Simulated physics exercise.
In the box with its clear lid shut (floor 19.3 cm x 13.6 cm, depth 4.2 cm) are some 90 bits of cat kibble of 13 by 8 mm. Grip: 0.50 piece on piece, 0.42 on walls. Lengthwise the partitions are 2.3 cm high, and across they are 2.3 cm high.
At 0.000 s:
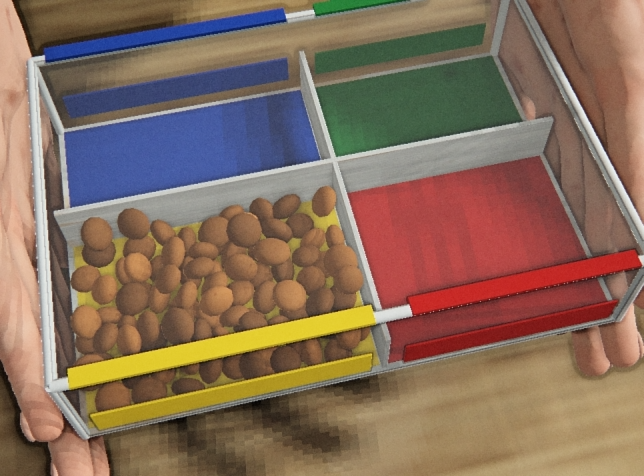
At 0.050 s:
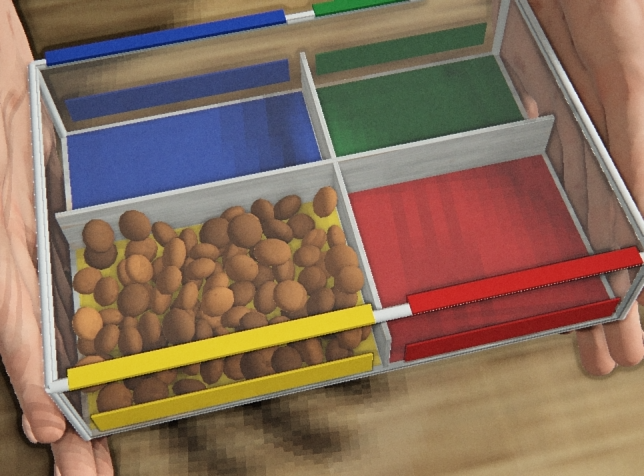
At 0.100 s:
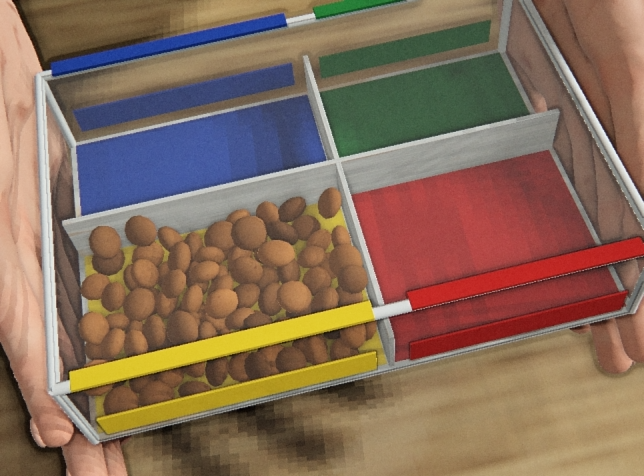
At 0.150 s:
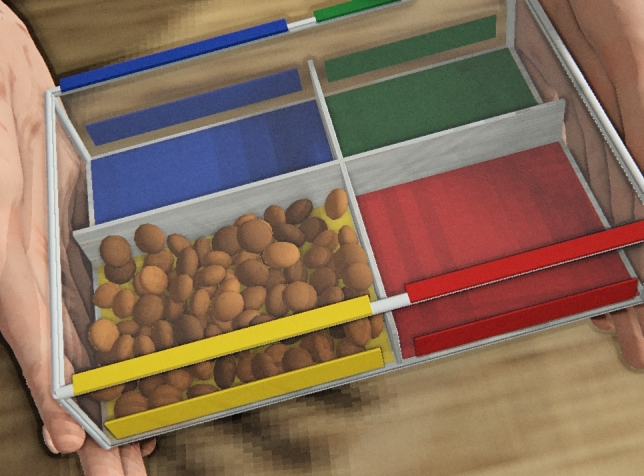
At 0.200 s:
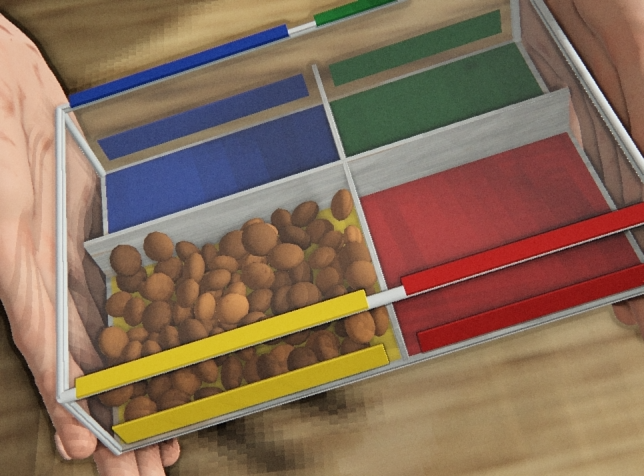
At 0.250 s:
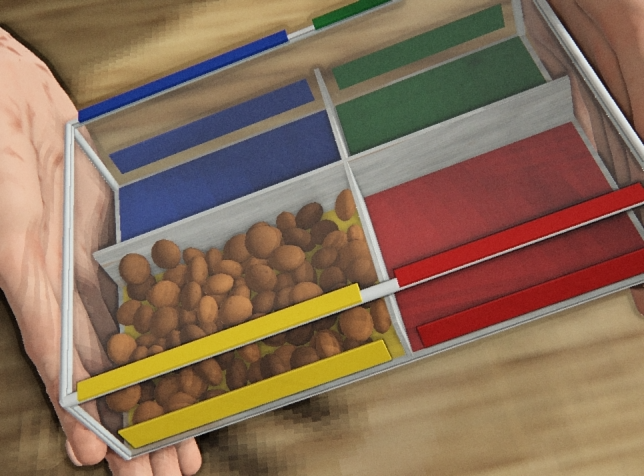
A clear lidded box divided into four coloured compartments is held by two hands over a blurred brown wood-like surface, seen from above at an angle. Brown, rounded pieces crowd the yellow compartment at front left, while the blue at back left, green at back right and red at front right are empty. The hands tilt the box gradually, its left side shifting slightly rightward, as the pieces stay in the yellow section and the view remains still.
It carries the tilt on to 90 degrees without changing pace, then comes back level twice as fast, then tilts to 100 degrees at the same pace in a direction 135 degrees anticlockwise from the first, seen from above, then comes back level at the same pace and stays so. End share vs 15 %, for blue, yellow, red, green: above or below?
Blue: Below, yellow: Above, red: Below, green: Below.
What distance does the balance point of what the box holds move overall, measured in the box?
About 1.5 cm.
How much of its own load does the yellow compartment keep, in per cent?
90 %, roughly.
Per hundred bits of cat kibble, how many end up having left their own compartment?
Something like 5 per cent, I'd say.
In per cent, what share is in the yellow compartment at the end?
It works out to around 95 per cent.
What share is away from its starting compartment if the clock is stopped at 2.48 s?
Around 15 %.
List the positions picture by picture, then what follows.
Box at (364, 326); tilt 0 degrees; yellow 100 %, in the first frame.
Box at (364, 325); tilt 1 degrees, in the second frame.
Box at (364, 323); tilt 4 degrees, in the third frame.
Box at (364, 318); tilt 8 degrees; low side back left, in the fourth frame.
Box at (361, 313); tilt 13 degrees; low side back left, in the fifth frame.
Box at (357, 307); tilt 17 degrees; low side back left; yellow 100 %. It turns about 90 degrees a second, in the sixth frame.
After 1.47 s, tilt 35 degrees; blue 15 %, yellow 85 %; middle of all pieces near (183, 304).
After 2.48 s, tilt 64 degrees; blue 15 %, yellow 85 %; middle of all pieces near (185, 282).
After 3.42 s, tilt 62 degrees; blue 5 %, yellow 95 %; middle of all pieces near (229, 325).
After 4.31 s, tilt 0 degrees; blue 5 %, yellow 95 %; middle of all pieces near (243, 331).
In the end, at 4.7 s, blue 5 %, yellow 95 %, red 0 %, green 0 %.
